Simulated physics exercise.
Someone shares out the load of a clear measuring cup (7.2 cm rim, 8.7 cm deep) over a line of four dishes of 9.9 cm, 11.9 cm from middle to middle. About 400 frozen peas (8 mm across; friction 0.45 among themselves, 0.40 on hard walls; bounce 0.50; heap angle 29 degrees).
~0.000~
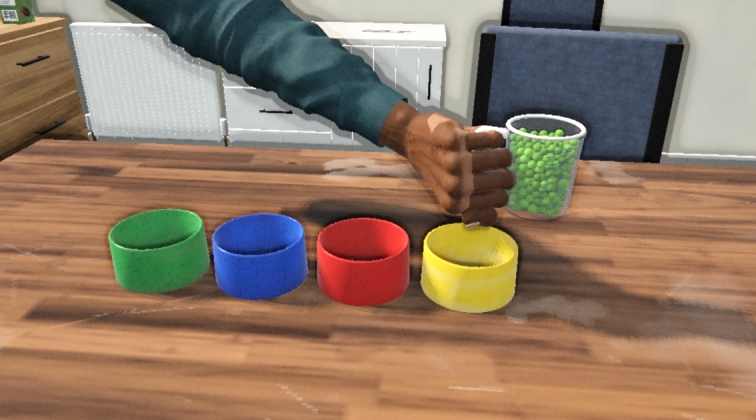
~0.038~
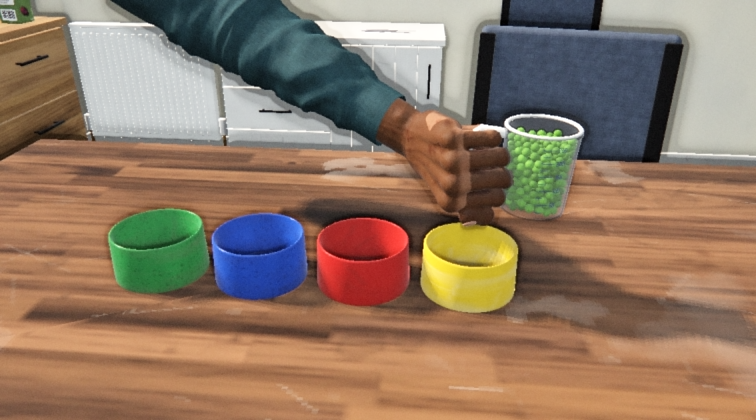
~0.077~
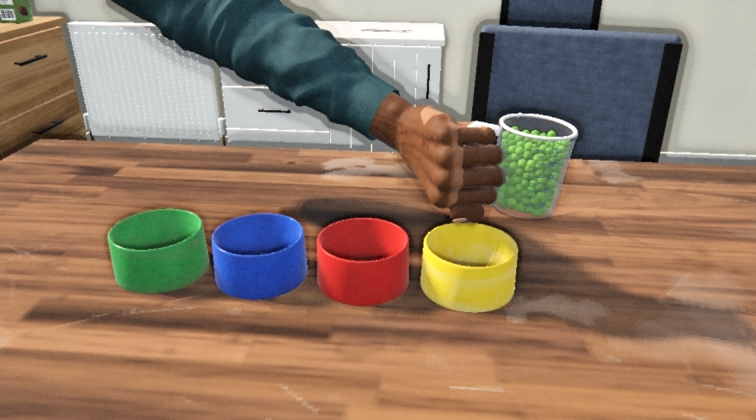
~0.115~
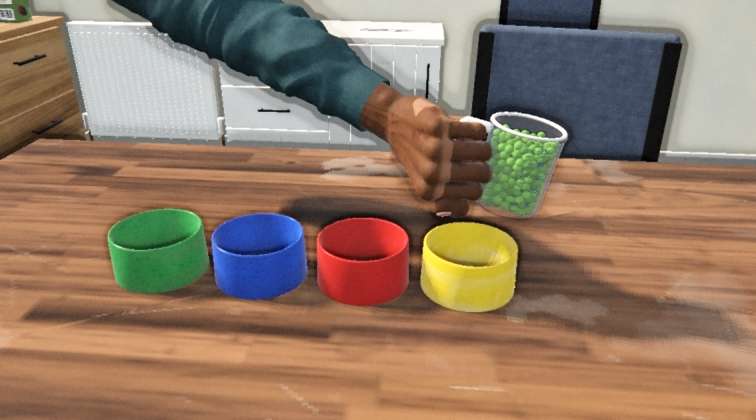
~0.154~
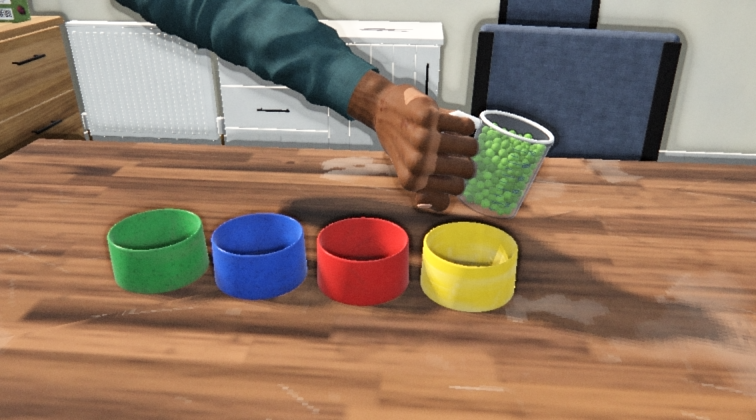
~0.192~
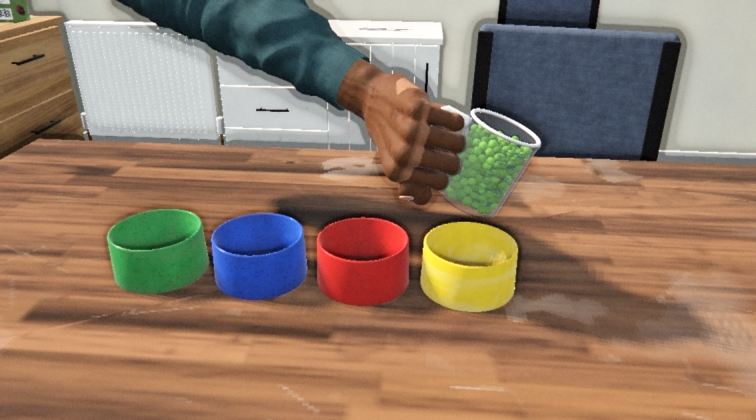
The clip shows a hand holding a clear cup of green peas behind a row of green, blue, red and yellow dishes on a wooden table; the cup starts upright, then moves left while tilting progressively to the right.
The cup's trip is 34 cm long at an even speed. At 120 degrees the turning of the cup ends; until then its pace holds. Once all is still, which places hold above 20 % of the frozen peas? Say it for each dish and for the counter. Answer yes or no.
Red no, blue yes, green no, yellow no, counter no.
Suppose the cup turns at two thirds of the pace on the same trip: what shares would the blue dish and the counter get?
Blue 100; counter 0.
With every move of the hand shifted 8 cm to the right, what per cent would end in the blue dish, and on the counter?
Then: Blue 0; counter 10.
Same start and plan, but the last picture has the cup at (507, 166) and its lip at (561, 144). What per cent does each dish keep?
Red 60; blue 0; green 0; yellow 20.
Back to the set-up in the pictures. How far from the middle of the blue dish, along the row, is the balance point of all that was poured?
Some 2 cm to the right.
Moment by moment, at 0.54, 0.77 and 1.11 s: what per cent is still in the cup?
About 100, 80, 20.
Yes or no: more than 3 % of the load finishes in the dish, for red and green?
Red yes, green no.
After 0.54 s, tilt 76 degrees; cup holds 100 %.
Then, at 0.77 s, tilt 112 degrees; cup holds 80 %, red 10 %.
Then, at 1.11 s, tilt 120 degrees; cup holds 20 %, red 10 %, blue 60 %.
By 2.0 s all is still; red 10 %, blue 80 %, green 0 %, yellow 0 %, counter 5 %.
